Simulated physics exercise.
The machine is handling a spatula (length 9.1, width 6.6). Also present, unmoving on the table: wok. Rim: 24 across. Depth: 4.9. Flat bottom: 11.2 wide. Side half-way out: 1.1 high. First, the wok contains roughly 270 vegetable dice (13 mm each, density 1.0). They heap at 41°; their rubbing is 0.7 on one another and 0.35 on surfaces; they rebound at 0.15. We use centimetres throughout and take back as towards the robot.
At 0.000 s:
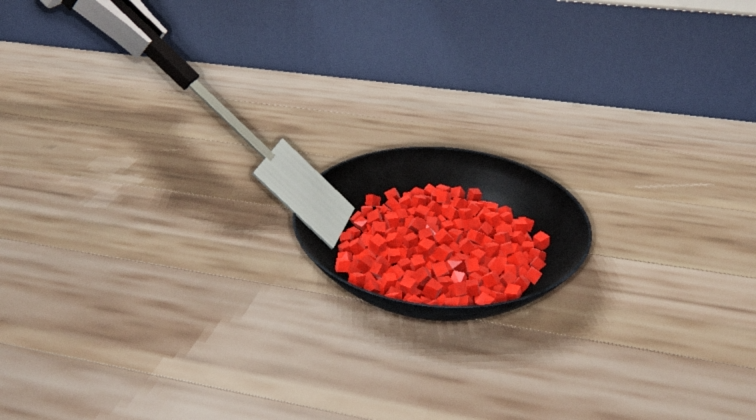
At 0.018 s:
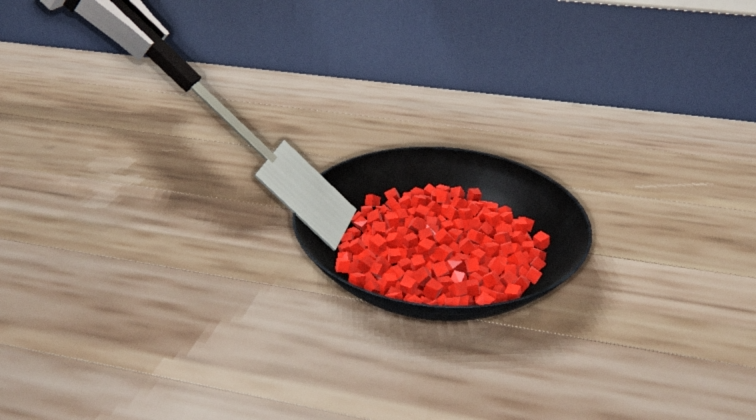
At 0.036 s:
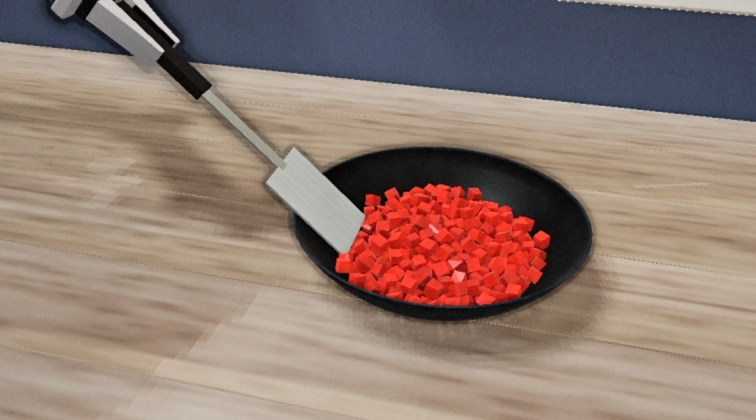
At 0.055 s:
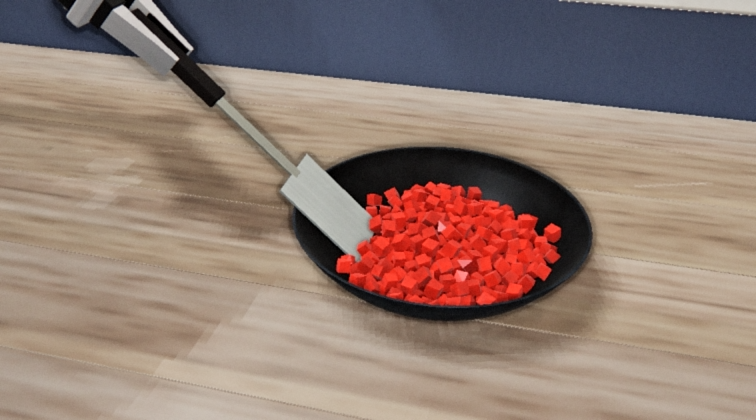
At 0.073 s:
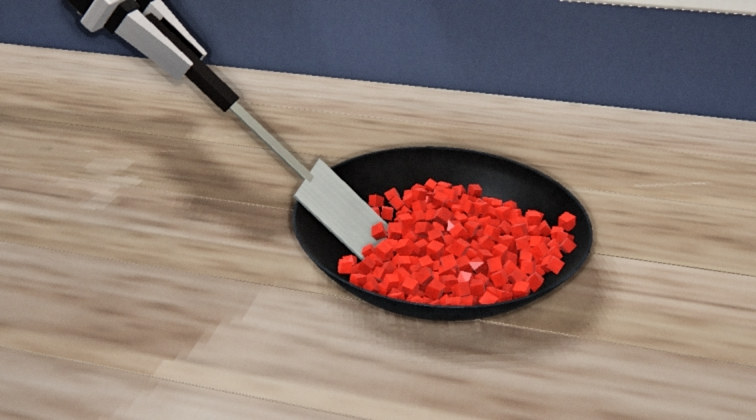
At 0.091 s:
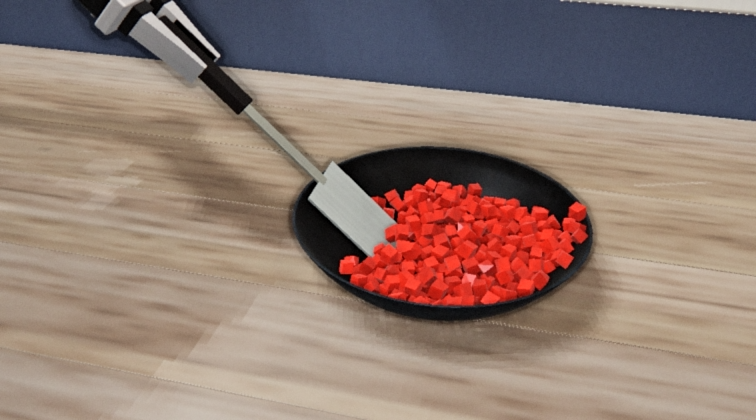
A robotic arm pushes a spatula rightward through red cubes in a black wok, shifting them right.
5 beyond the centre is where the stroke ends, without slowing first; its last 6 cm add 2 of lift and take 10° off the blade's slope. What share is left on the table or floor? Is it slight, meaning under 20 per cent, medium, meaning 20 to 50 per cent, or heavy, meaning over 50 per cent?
It is slight, under 20 per cent.
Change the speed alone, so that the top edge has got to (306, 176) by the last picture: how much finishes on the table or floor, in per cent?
Expect some 10 per cent there.
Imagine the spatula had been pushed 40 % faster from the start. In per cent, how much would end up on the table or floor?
20 per cent, roughly.
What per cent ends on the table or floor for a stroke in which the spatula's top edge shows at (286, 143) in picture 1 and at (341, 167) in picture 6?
Roughly 10 percent ends up there.
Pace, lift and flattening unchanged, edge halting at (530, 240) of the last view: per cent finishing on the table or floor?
My guess is roughly 20 percent.
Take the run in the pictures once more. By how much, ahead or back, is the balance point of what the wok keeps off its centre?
Some 4.5 cm ahead of the centre.
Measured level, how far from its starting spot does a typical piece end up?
I'd guess close to 5 centimetres.
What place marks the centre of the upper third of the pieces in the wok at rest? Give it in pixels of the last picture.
Pixel estimate: About (540, 231).
After 0.14 s, sloping 42°, highest piece 7 above the table; 269 in the wok, 3 on the blade or in flight.
After 0.18 s, sloping 38°, highest piece 7 above the table; 266 in the wok, 6 on the blade or in flight.
After 0.40 s, sloping 33°, highest piece 7 above the table; 244 in the wok, 27 on the table or floor, 1 on the blade or in flight.
After 1.45 s, sloping 33°, highest piece 7 above the table; 244 in the wok, 28 on the table or floor.
At rest, 244 in the wok, 28 on the table or floor. That is 10 % on the table or floor.
